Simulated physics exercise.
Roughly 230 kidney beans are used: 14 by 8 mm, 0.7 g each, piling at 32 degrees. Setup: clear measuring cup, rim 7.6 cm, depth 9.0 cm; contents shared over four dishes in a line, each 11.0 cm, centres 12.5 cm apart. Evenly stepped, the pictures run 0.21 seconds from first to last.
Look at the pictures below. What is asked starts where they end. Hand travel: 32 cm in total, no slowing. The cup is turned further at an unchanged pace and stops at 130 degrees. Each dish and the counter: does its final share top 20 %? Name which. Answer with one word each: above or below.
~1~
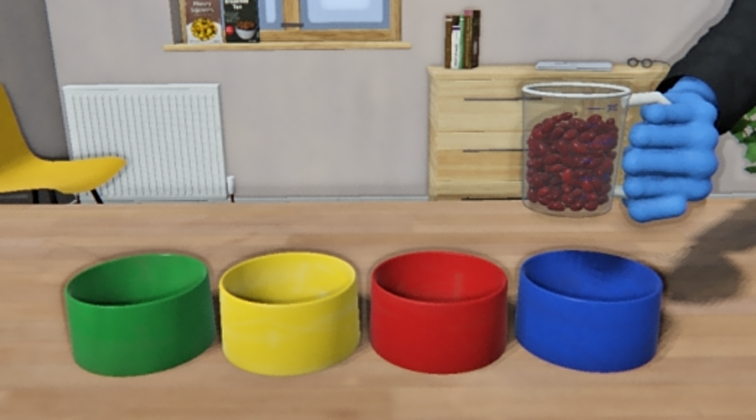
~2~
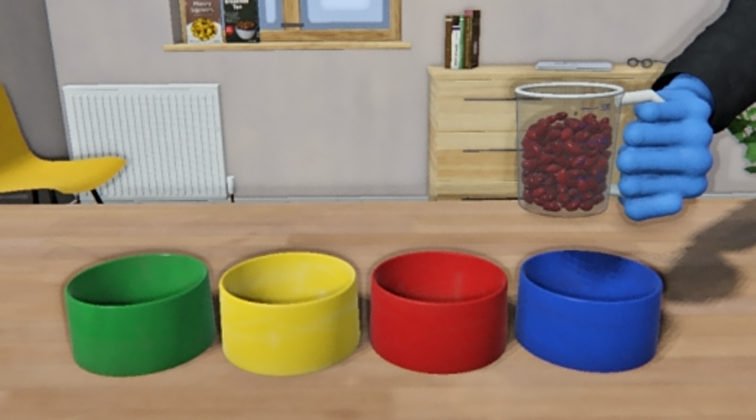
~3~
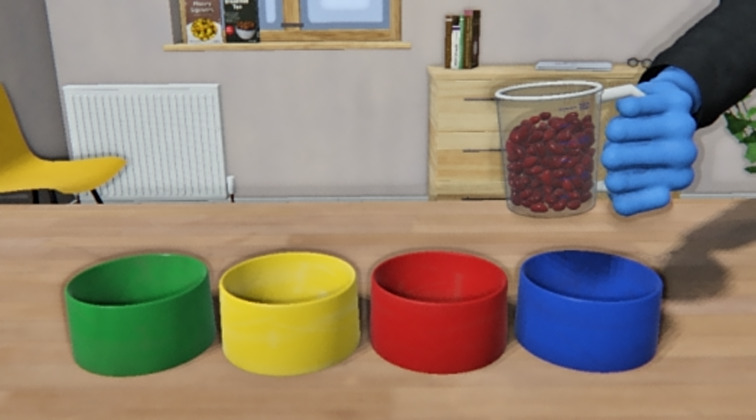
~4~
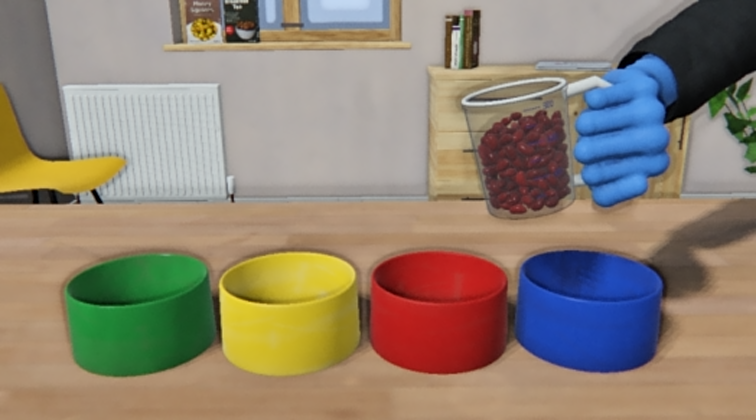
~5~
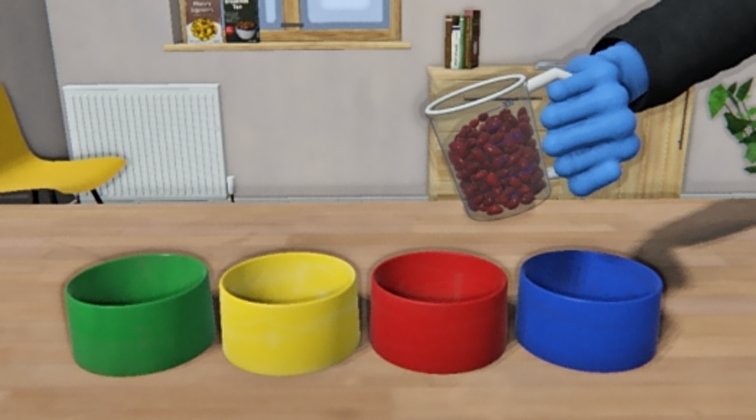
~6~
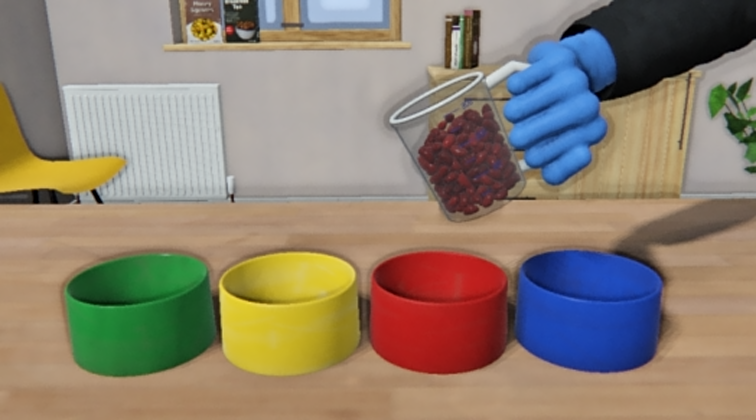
Red below, blue below, green above, yellow below, counter above.
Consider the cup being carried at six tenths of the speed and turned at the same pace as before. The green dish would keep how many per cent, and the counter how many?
Shares: Green 90, counter 10.
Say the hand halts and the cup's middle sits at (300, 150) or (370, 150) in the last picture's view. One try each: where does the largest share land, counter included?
On the first run most goes to yellow, and on the second to yellow.
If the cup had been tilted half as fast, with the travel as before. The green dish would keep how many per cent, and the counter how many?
Shares - green: 100, counter: 0.
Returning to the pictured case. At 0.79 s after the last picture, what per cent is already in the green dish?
70 % so far.
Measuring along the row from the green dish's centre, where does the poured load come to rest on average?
Some 6 centimetres out on the left-hand side of that dish.
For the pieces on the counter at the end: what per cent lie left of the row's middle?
The answer is some 100 per cent.
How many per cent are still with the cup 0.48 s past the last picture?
About 70 per cent.
Then, 0.29 s after the last picture, tilt 78 degrees; cup holds 100 %.
Then, 0.48 s after the last picture, tilt 112 degrees; cup holds 70 %, green 10 %.
Then, 0.79 s after the last picture, tilt 130 degrees; cup holds 0 %, green 70 %.
In the end, red 0 %, blue 0 %, green 70 %, yellow 0 %, counter 30 %.
